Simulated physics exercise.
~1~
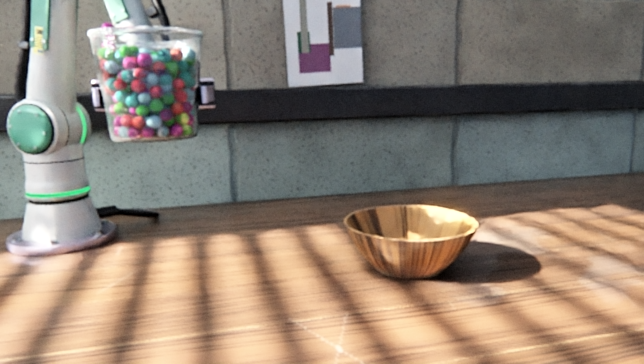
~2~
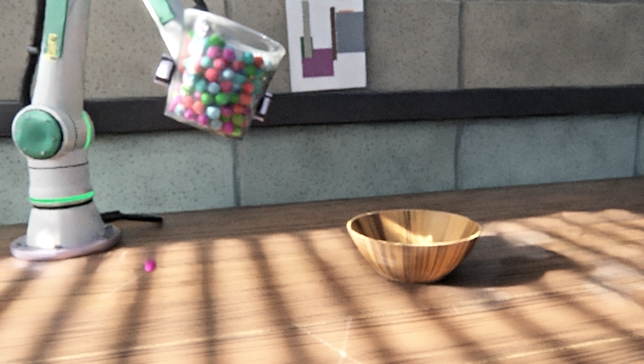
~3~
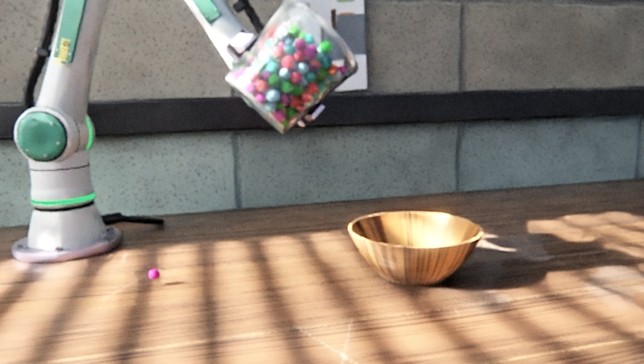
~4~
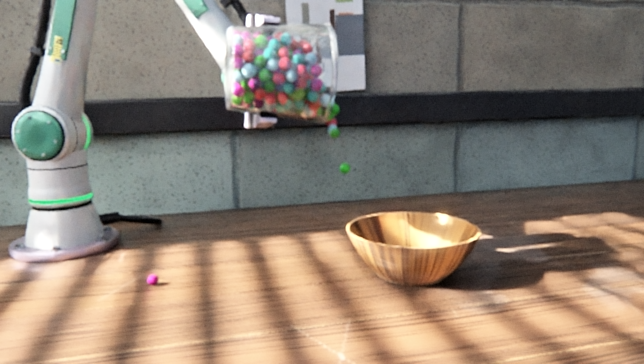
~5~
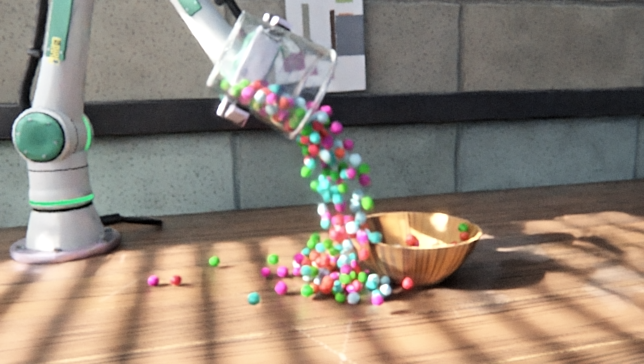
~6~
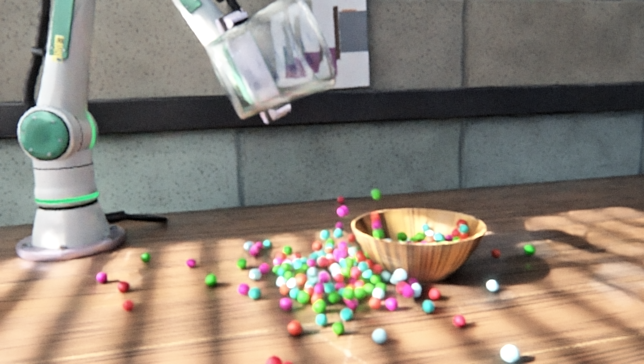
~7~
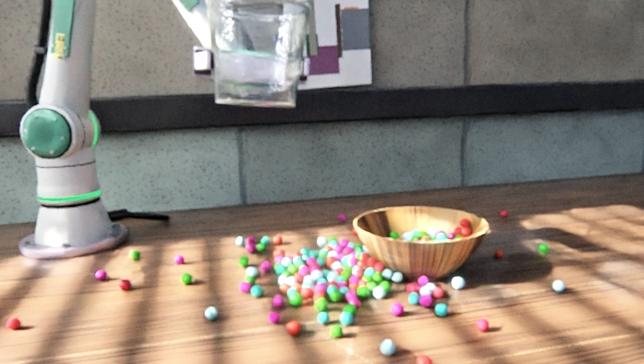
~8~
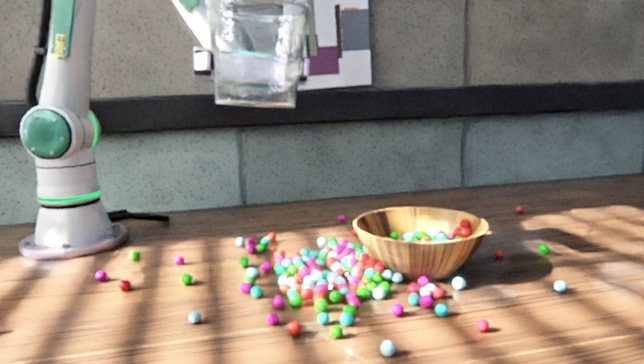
On a sunlit wooden table, a robot arm carries a clear tumbler of colourful round sweets to the right and tips it toward a wooden bowl; many spill in front and scatter, some land inside, and the arm finally holds the emptied tumbler upright above the mess.
